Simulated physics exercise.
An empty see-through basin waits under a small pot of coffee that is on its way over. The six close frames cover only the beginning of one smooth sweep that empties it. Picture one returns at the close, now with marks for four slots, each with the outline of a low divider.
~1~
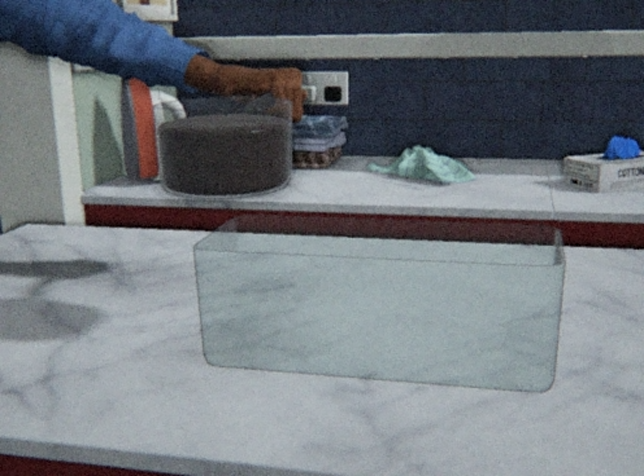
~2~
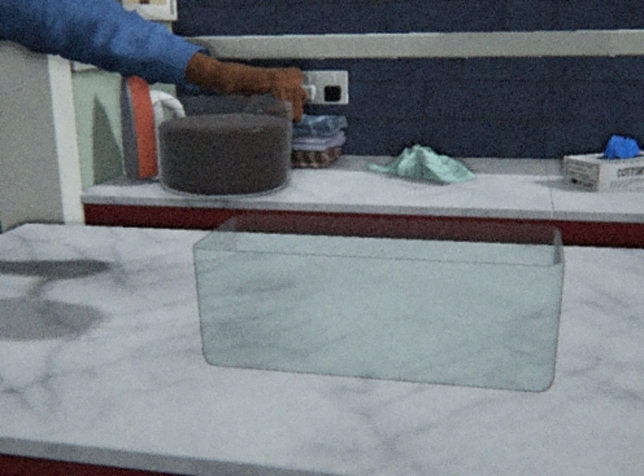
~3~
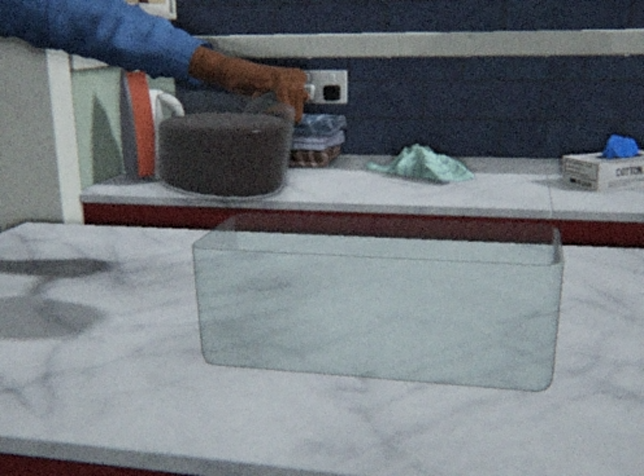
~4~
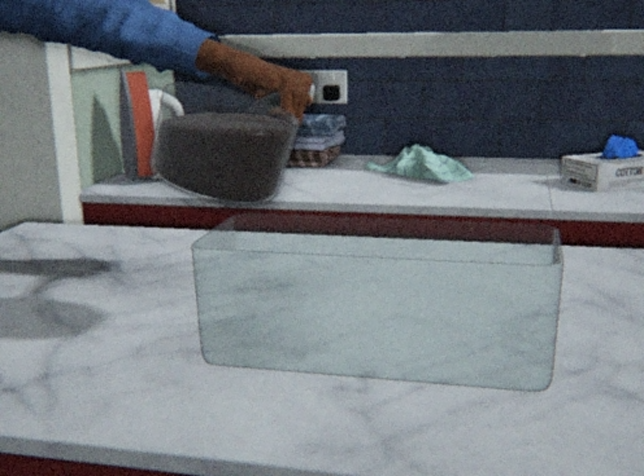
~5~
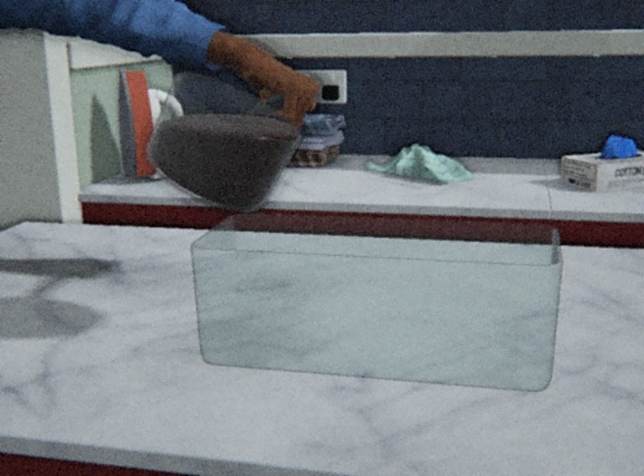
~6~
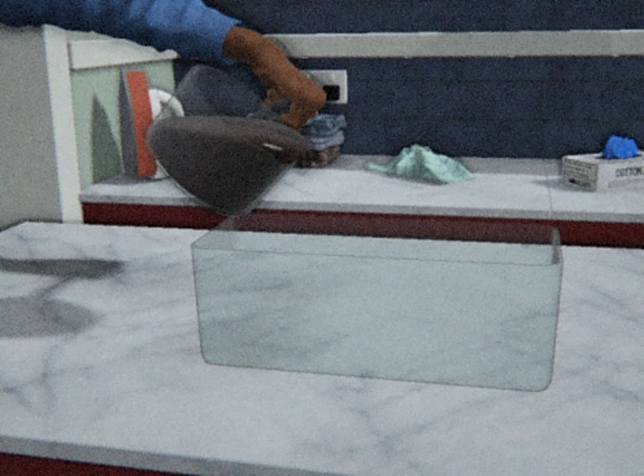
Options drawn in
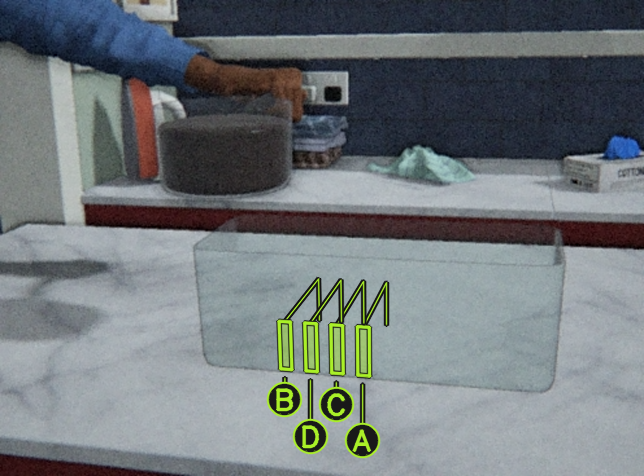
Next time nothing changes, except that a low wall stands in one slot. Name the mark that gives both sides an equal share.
The best slot is D.
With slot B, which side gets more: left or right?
The right one.
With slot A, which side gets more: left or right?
The left side.
In lime, A at (362, 384); B at (284, 377); C at (336, 382); D at (310, 380).
For slot A, about 87 % ends left of the wall and 10 % right of it.
For slot B, about 27 % ends left of the wall and 71 % right of it.
For slot C, about 73 % ends left of the wall and 24 % right of it; 3 % is lost outside.
For slot D, about 46 % ends left of the wall and 53 % right of it.
